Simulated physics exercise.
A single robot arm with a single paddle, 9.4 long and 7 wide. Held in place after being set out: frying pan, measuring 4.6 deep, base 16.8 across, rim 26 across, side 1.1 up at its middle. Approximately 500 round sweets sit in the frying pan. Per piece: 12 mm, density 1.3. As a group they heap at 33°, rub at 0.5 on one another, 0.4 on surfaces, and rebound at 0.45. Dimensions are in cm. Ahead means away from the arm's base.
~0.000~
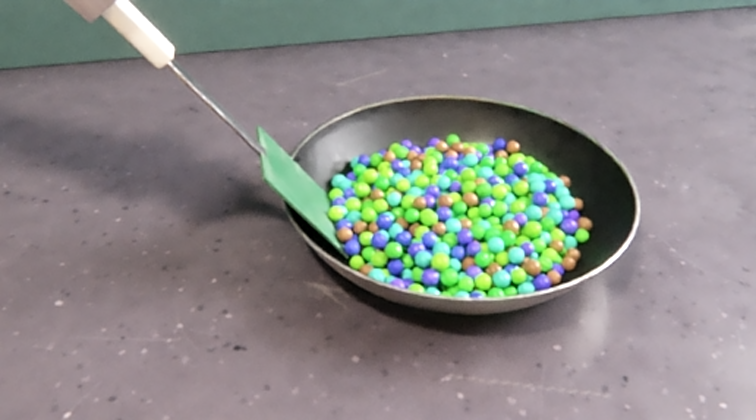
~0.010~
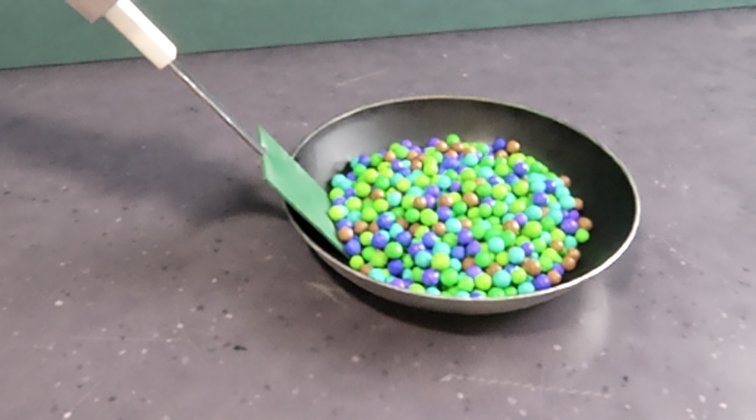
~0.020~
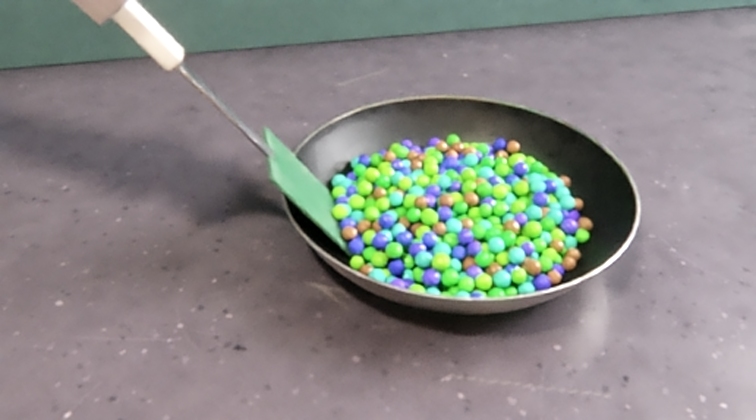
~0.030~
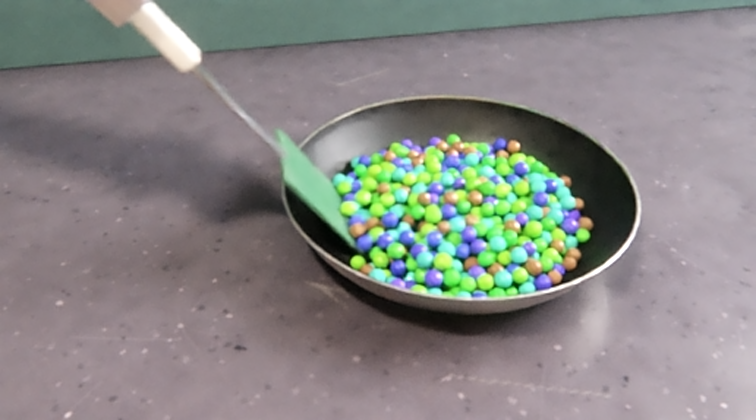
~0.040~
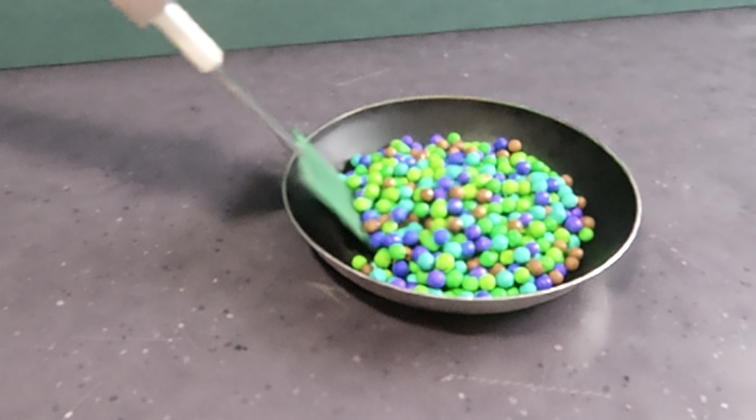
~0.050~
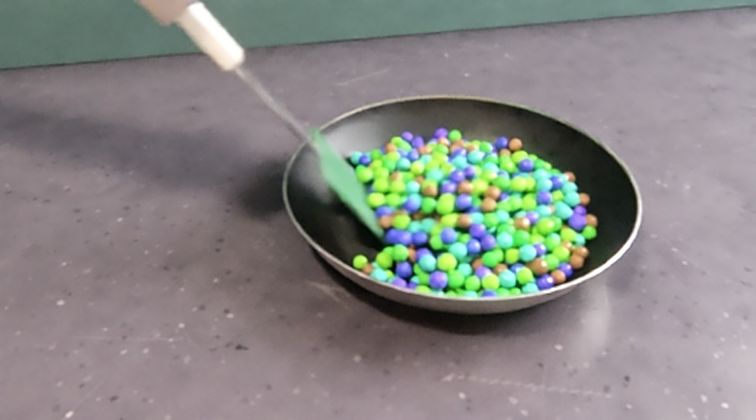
In a dark frying pan, a green paddle pushes colourful round sweets slightly rightward.
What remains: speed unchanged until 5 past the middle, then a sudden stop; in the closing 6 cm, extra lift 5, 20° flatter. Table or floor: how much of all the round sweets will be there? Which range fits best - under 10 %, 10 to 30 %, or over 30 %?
The range that fits: 10 to 30 %.
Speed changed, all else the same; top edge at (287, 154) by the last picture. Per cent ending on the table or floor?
Expect about 0 per cent there.
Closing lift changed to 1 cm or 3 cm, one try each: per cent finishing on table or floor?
Estimates, in order: 5 % then 10 %.
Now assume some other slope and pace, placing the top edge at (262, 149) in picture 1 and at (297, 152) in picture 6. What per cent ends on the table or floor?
Around 5 per cent finishes there.
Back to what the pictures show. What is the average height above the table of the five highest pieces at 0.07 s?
Roughly 5 centimetres.
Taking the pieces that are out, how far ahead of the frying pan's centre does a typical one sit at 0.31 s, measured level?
About 26 cm.
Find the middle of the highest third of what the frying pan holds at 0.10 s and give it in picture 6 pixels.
The middle lies somewhere about (488, 189).
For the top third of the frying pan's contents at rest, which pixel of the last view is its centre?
About (545, 195).
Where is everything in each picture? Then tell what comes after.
In the first frame, paddle top edge at (260, 151), sloping 56°; upper third of the load around (451, 202), from x 335 to 585, top at y 140; 495 in the frying pan.
In the second frame, paddle top edge at (261, 151), sloping 56°; upper third of the load around (451, 202), from x 335 to 585, top at y 140.
In the third frame, paddle top edge at (268, 152), sloping 56°; upper third of the load around (450, 202), from x 340 to 585, top at y 140.
In the fourth frame, paddle top edge at (281, 153), sloping 56°; upper third of the load around (447, 200), from x 340 to 585, top at y 140.
In the fifth frame, paddle top edge at (299, 153), sloping 56°; upper third of the load around (446, 197), from x 340 to 585, top at y 140.
In the sixth frame, paddle top edge at (317, 151), sloping 56°; upper third of the load around (455, 194), from x 340 to 590, top at y 135; 495 in the frying pan.
After 0.07 s, sloping 56°, highest piece 6 above the table; 495 in the frying pan.
After 0.10 s, sloping 50°, highest piece 7 above the table; 495 in the frying pan.
After 0.31 s, sloping 36°, highest piece 8 above the table; 430 in the frying pan, 40 on the table or floor, 25 on the blade or in flight.
After 1.36 s, sloping 36°, highest piece 4 above the table; 429 in the frying pan, 66 on the table or floor.
At rest, 429 in the frying pan, 66 on the table or floor. That is 13 % on the table or floor.
